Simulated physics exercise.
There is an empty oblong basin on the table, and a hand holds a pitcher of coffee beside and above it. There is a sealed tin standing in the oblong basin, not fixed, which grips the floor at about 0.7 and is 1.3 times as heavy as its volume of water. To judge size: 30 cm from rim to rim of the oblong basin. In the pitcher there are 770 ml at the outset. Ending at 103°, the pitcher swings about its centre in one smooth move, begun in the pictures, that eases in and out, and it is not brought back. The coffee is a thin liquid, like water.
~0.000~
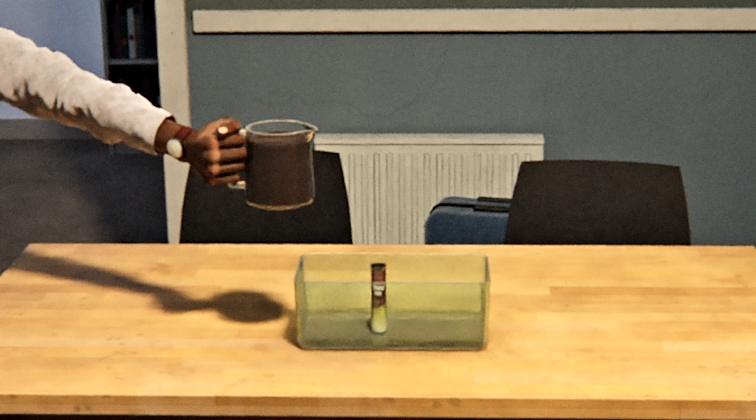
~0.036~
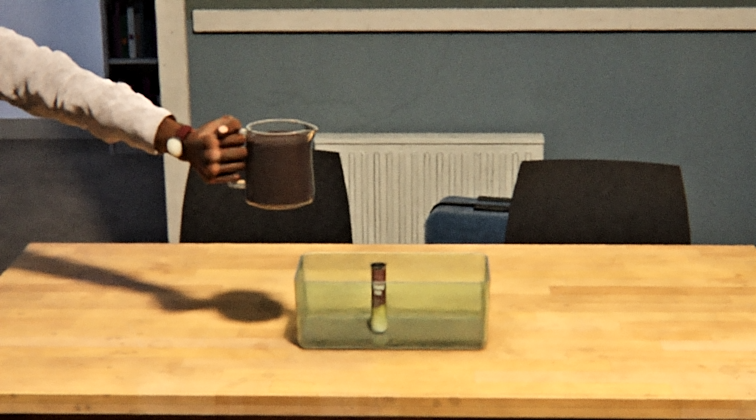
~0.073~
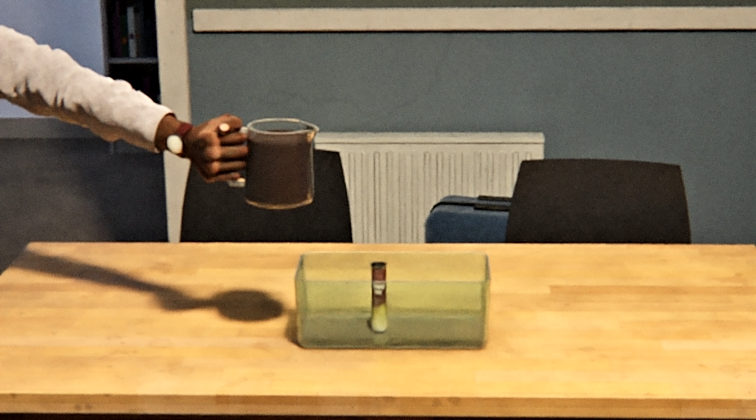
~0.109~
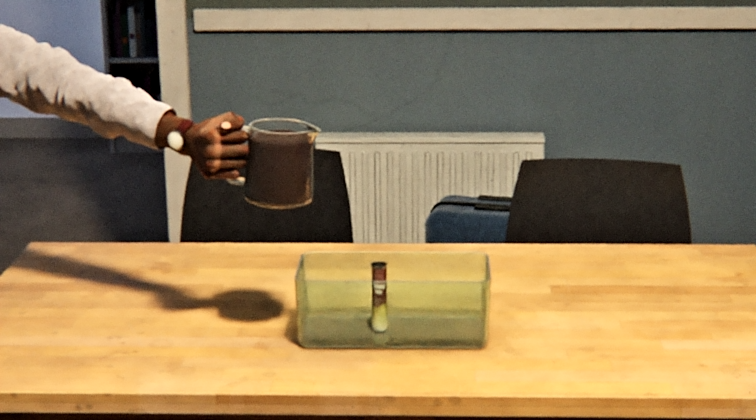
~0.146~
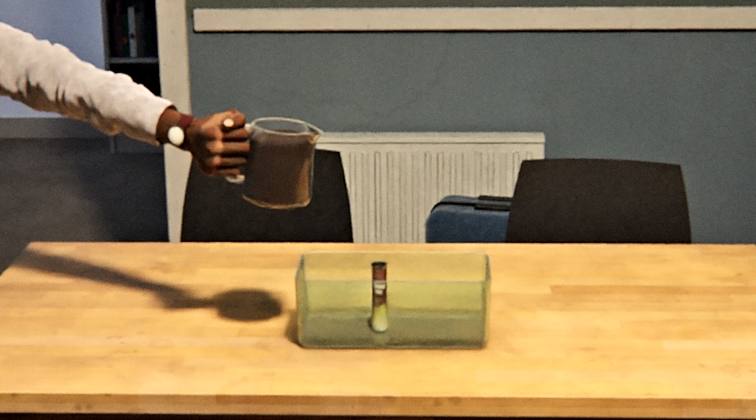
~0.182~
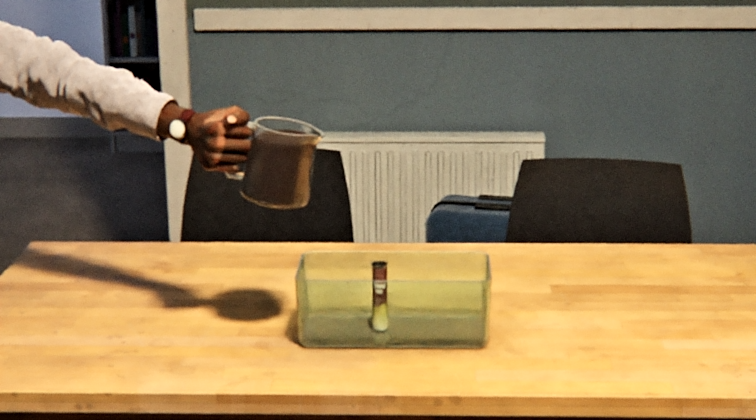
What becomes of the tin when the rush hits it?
I reckon it can't hold on.
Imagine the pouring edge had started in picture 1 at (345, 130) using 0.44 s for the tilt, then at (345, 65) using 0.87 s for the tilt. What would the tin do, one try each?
The tin stays vertical the first time and stays vertical the second time.
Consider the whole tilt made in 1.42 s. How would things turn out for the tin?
Outcome - the tin comes down.
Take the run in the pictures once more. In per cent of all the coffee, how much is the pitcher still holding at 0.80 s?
Roughly 34 per cent.
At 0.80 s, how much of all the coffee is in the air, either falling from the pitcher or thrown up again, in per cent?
I'd put it at about 28 per cent of the liquid.
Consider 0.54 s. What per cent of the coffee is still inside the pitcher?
Near 84 in a hundred.
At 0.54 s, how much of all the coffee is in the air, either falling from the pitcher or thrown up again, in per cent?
16 %.
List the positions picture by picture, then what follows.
In the first frame, it leans 0°; its right rim is at (318, 128); the coffee meets the walls at (249, 138) and (310, 138); the oblong basin's rim runs from (298, 268) to (488, 269); the tin's top is at (379, 269).
In the second frame, it leans 0°; its right rim is at (318, 128); the coffee meets the walls at (249, 137) and (310, 137).
In the third frame, it leans 2°; its right rim is at (319, 129); the coffee meets the walls at (250, 136) and (311, 137).
In the fourth frame, it leans 4°; its right rim is at (321, 130); the coffee meets the walls at (251, 136) and (312, 138).
In the fifth frame, it leans 7°; its right rim is at (323, 132); the coffee meets the walls at (252, 136) and (314, 138).
In the sixth frame, it leans 11°; its right rim is at (325, 135); the coffee meets the walls at (254, 137) and (316, 138).
After 0.54 s the tilt is 70° and 83 per cent is still to pour; the tin stands where it began.
After 0.80 s the tilt is 101° and 34 per cent is still to pour; the tin stands where it began.
After 1.07 s the tilt is 103° and 8 per cent is still to pour; the tin lies on its side.
After 1.37 s the tilt is 103° and 1 per cent is still to pour; the tin lies on its side.
In the end the tin lies on its side.
